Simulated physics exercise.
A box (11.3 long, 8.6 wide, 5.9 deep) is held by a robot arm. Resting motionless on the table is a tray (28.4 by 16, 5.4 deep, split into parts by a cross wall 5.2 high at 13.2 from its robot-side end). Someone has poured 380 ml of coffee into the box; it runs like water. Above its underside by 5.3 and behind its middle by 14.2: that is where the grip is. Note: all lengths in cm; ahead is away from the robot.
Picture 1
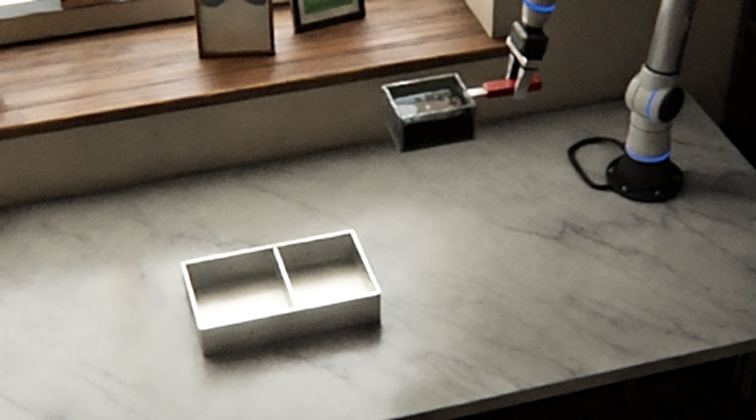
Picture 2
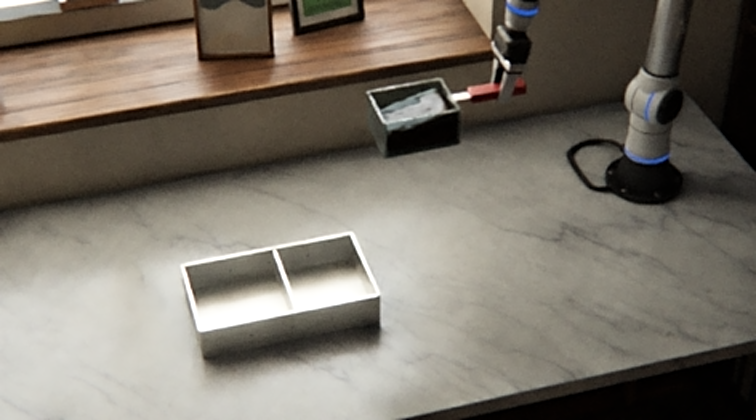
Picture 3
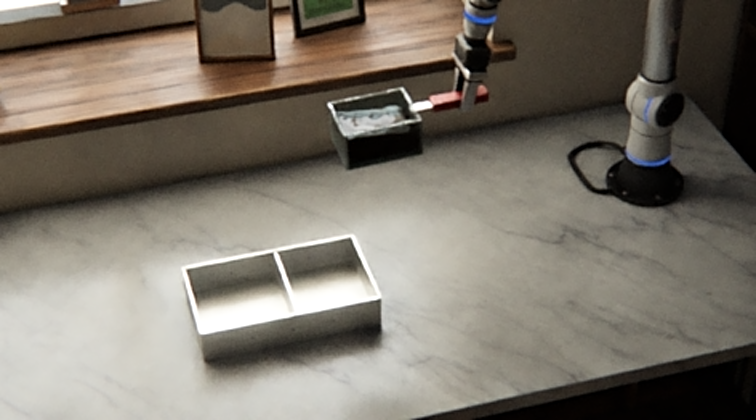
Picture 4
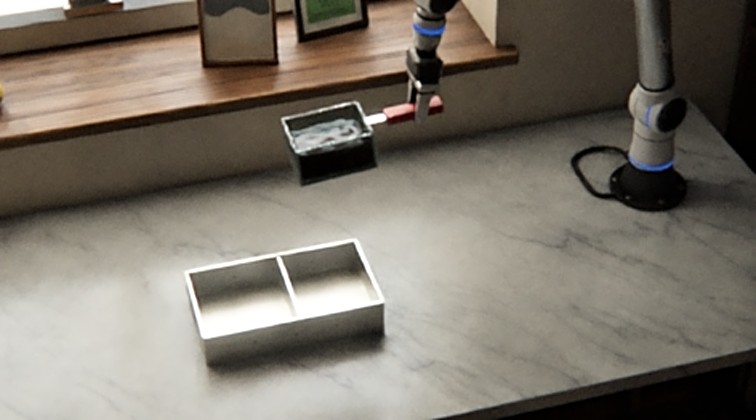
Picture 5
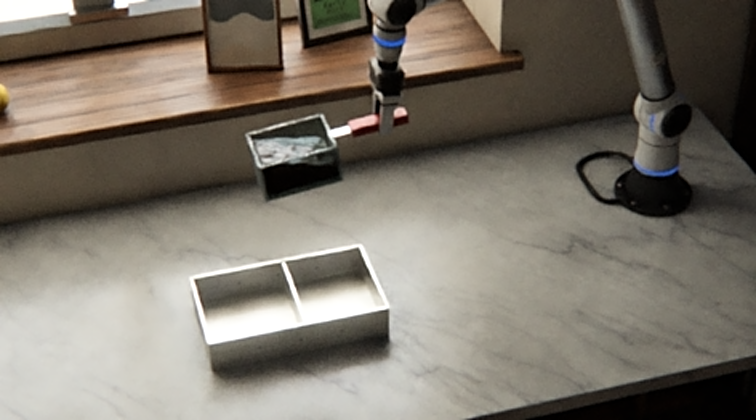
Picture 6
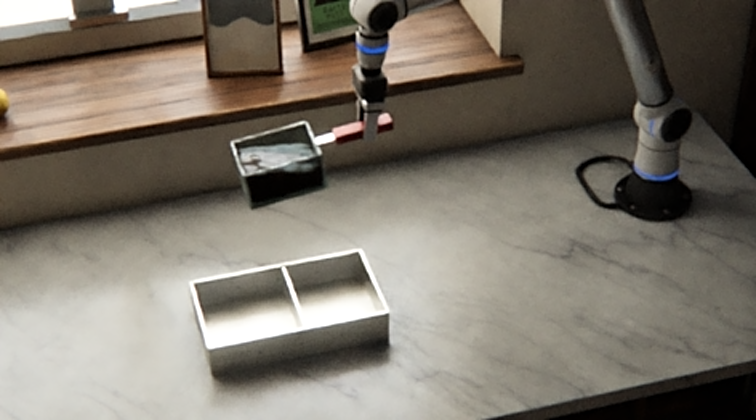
A dark open box of liquid, held by a robot arm, moves left above a marble table, starting near the windowsill at the upper right. It sinks slightly and tilts a little as the arm carries it toward a still, pale tray with two compartments, the liquid shifting inside.
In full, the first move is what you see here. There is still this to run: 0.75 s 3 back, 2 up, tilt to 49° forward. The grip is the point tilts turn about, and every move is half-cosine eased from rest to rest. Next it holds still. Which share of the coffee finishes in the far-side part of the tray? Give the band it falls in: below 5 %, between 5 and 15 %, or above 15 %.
The share falls above 15 %.
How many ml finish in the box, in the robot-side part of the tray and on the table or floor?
Roughly 160, 15, 20 ml.
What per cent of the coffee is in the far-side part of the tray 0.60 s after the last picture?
Near 5 %.
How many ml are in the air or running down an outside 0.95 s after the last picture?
I'd say close to 50 ml.
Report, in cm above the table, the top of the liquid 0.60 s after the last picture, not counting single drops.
The top of the liquid sits at around 26 centimetres above the table.
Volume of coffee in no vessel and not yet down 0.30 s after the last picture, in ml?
Volume outside the vessels: Near 0 ml.
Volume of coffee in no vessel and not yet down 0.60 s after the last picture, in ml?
40 ml.
Then, 0.30 s later, tilted 22° forward, liquid up to 31 above the table; 375 ml in the box.
Then, 0.60 s later, tilted 45° forward, liquid up to 26 above the table; 310 ml in the box, 20 ml in the far-side part, 45 ml in the air or running down outside.
Then, 0.95 s later, tilted 49° forward, liquid up to 78 above the table; 205 ml in the box, 120 ml in the far-side part, 50 ml in the air or running down outside.
Then, 1.75 s later, tilted 49° forward, liquid up to 31 above the table; 185 ml in the far-side part, 155 ml in the box, 15 ml on the table or floor, 10 ml in the robot-side part, 5 ml in the air or running down outside.
At rest, 190 ml in the far-side part, 155 ml in the box, 20 ml on the table or floor, 15 ml in the robot-side part. That is 50 % in the far-side part of the tray.
